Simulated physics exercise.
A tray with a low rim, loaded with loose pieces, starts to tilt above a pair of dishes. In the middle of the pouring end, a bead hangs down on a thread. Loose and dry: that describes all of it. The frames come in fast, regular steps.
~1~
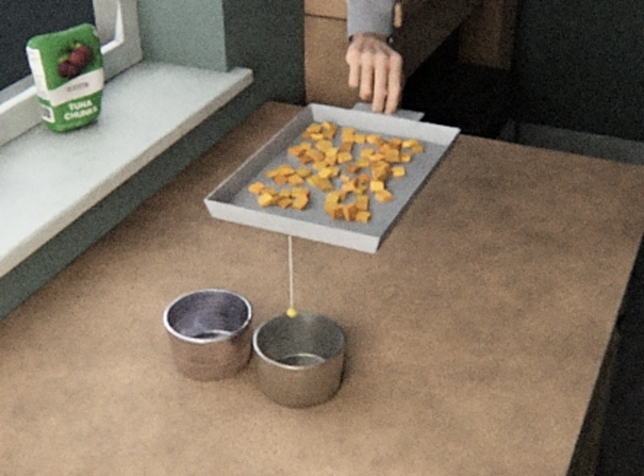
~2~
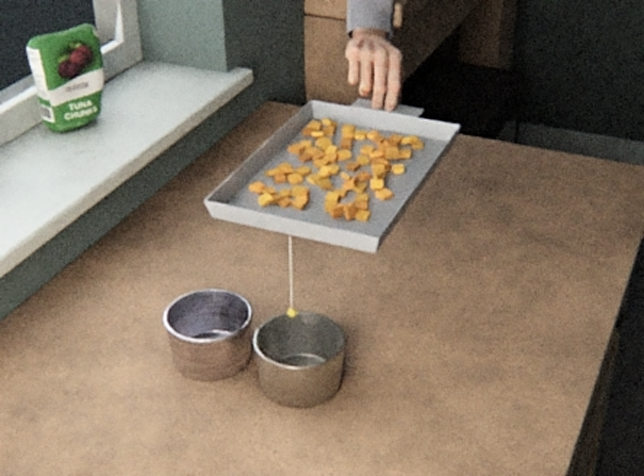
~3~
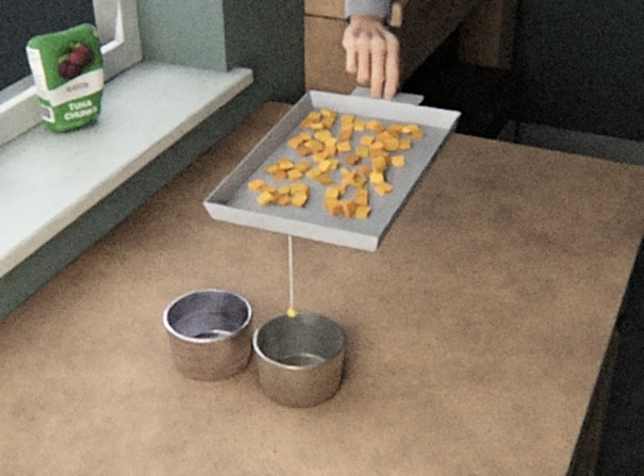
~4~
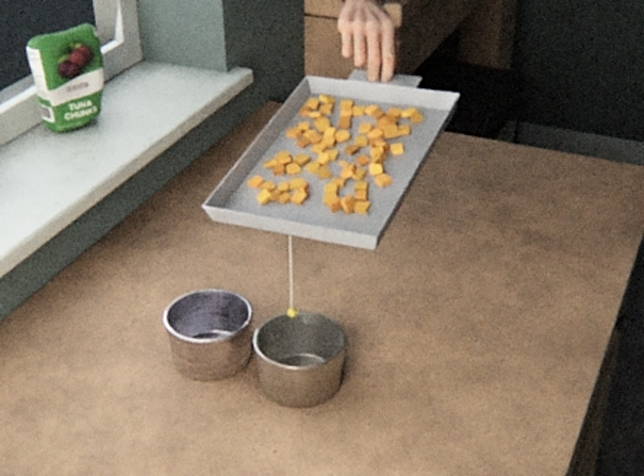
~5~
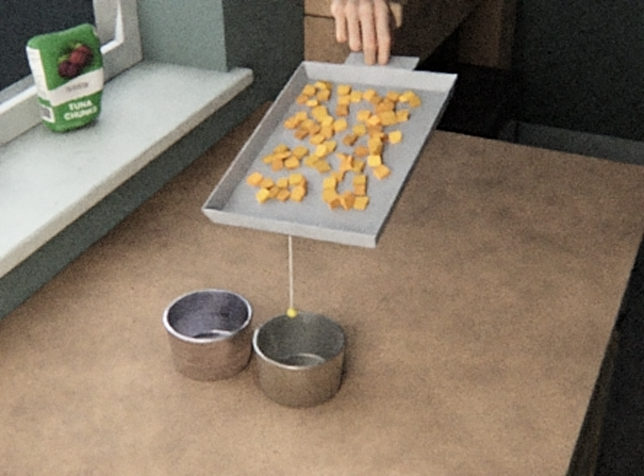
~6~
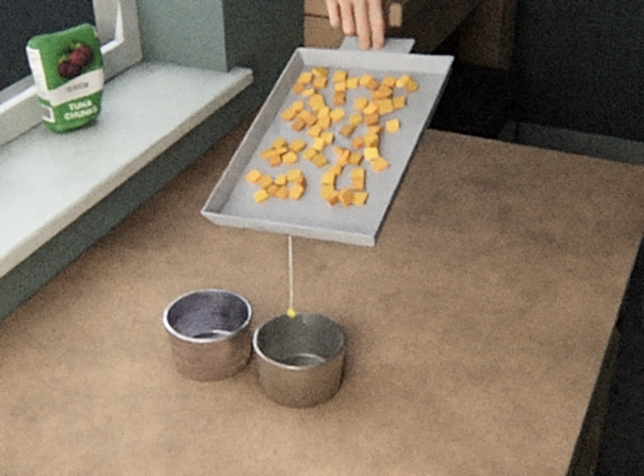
Hand raising the far end of a grey tray of small orange pieces, tilting it steadily above two metal dishes.
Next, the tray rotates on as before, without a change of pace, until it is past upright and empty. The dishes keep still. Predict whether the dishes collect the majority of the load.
Most gets caught.
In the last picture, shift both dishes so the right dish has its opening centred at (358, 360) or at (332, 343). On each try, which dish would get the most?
The left of the pair the first time, the left of the pair the second.
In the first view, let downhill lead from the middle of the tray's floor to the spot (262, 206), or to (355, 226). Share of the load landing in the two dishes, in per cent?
In order, 90 in a hundred and 10 in a hundred.
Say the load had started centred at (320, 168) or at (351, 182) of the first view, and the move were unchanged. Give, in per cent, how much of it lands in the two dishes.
Estimate: 80 % first, 60 % second.
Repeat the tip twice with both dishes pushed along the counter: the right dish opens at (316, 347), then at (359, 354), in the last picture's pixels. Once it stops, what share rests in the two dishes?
You'd end up with around 80 per cent and then around 30 per cent.
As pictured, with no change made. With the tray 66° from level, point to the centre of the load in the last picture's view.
In the last view, the load is centred close to (260, 198).
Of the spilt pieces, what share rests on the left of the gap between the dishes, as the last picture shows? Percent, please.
I reckon around 70 per cent.
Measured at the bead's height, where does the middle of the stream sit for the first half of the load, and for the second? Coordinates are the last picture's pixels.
Near (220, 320) and later near (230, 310).
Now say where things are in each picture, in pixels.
In the first picture, corners of the pouring end at (211, 199) and (375, 234), level; middle of the load at (333, 172), small crackers; left dish at (189, 356); right dish at (281, 382); bead on its thread at (292, 312).
In the second picture, corners of the pouring end at (211, 199) and (375, 234), level; middle of the load at (333, 170).
In the third picture, corners of the pouring end at (210, 201) and (374, 234), tipped barely, lowest at the left corner; middle of the load at (332, 164).
In the fourth picture, corners of the pouring end at (209, 204) and (373, 233), tipped a little, lowest at the left corner; middle of the load at (331, 155).
In the fifth picture, corners of the pouring end at (209, 206) and (371, 232), tipped clearly, lowest at the left corner; middle of the load at (329, 147).
In the sixth picture, corners of the pouring end at (208, 209) and (370, 232), tipped clearly, lowest at the left corner; middle of the load at (327, 139); left dish at (189, 356); right dish at (281, 382).
Soon, tray tipped steeply; nearly all on the tray; a stray few in the air.
A while on, tray tipped past a quarter turn; about a third on the tray; about a quarter in the left dish; a small part outside both; about a quarter in the air.
Towards the end, tray tipped past a quarter turn; a small part in the right dish; about two thirds in the left dish; about a quarter outside both.
Finally, tray tipped past a quarter turn; a small part in the right dish; about two thirds in the left dish; about a quarter outside both.
